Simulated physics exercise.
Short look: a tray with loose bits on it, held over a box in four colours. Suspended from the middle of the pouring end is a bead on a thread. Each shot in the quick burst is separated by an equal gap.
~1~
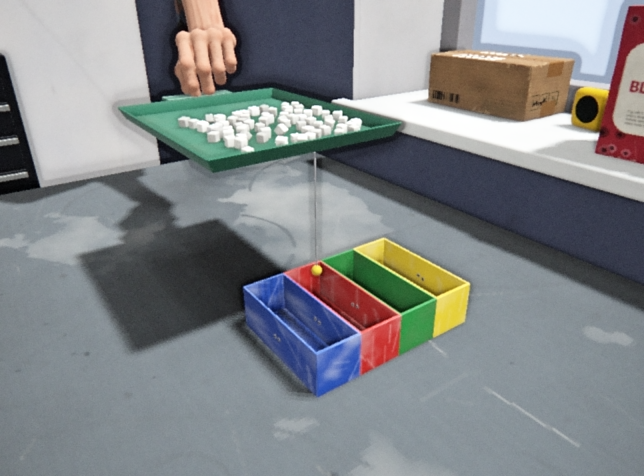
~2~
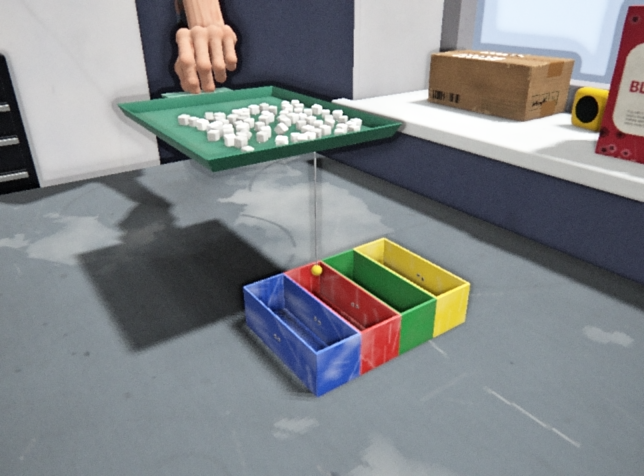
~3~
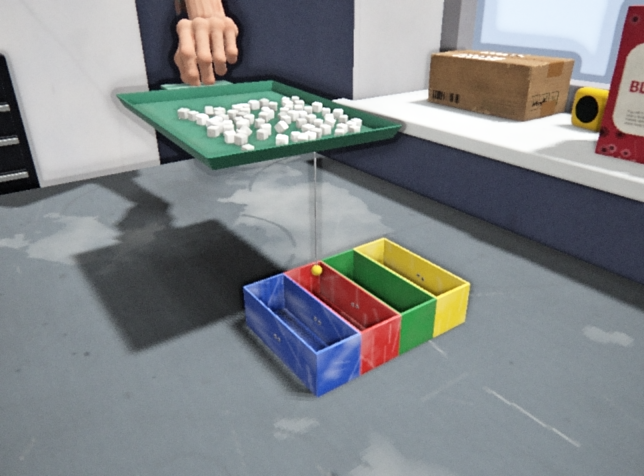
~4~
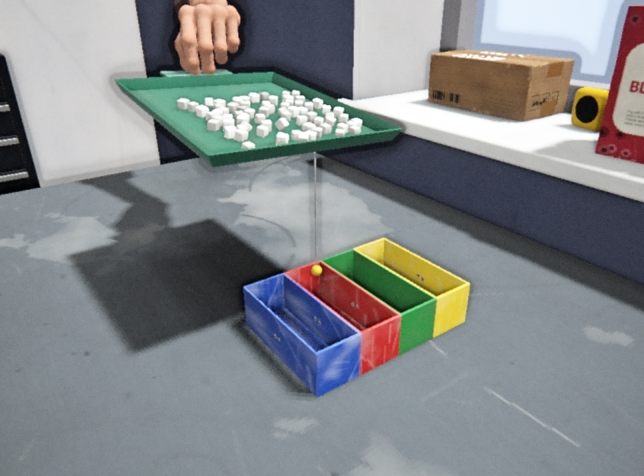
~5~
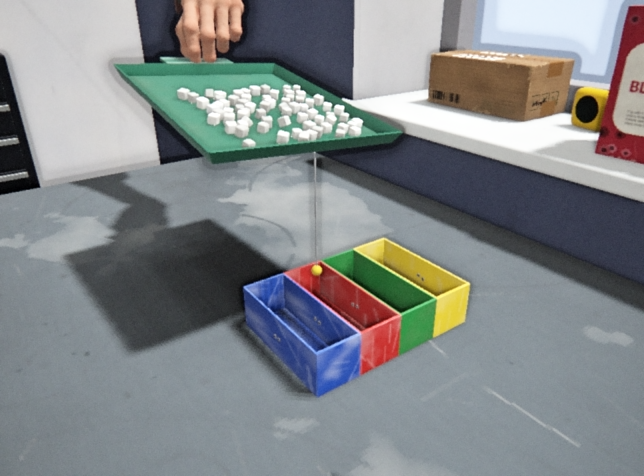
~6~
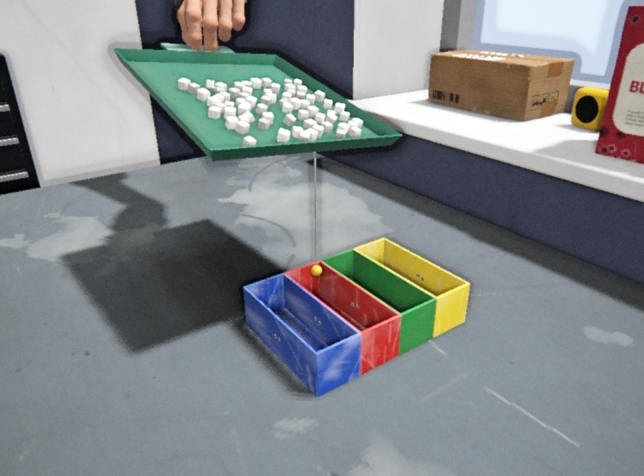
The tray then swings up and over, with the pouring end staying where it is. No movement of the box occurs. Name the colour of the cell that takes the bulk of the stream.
Yellow.
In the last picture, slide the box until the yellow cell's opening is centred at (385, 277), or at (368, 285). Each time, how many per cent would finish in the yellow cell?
30 %, then 20 %.
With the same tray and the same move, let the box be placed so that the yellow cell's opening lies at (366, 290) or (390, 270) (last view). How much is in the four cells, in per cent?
In order: 20 per cent and 80 per cent.
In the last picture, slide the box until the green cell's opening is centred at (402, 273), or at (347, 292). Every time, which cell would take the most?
Try one: The green one; try two: Yellow.
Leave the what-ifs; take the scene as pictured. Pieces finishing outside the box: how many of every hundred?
0 per cent.
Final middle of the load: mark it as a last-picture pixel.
Roughly at pixel (400, 297).
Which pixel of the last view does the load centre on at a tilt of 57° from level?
Somewhere around pixel (349, 129) in the last picture.
Soon after the last picture, tray tipped steeply; nearly all on the tray; a stray few in the red cell; a small part falling or outside the box.
A little later, tray tipped right over; a small part on the tray; about a third in the yellow cell; about a quarter in the green cell; a small part in the red cell; about a quarter falling or outside the box.
Later still, tray tipped past a quarter turn; about two thirds in the yellow cell; about a third in the green cell; a small part in the red cell; a stray few falling or outside the box.
At rest, tray tipped past a quarter turn; about two thirds in the yellow cell; about a third in the green cell; a small part in the red cell; none in the blue cell; a stray few outside the box.
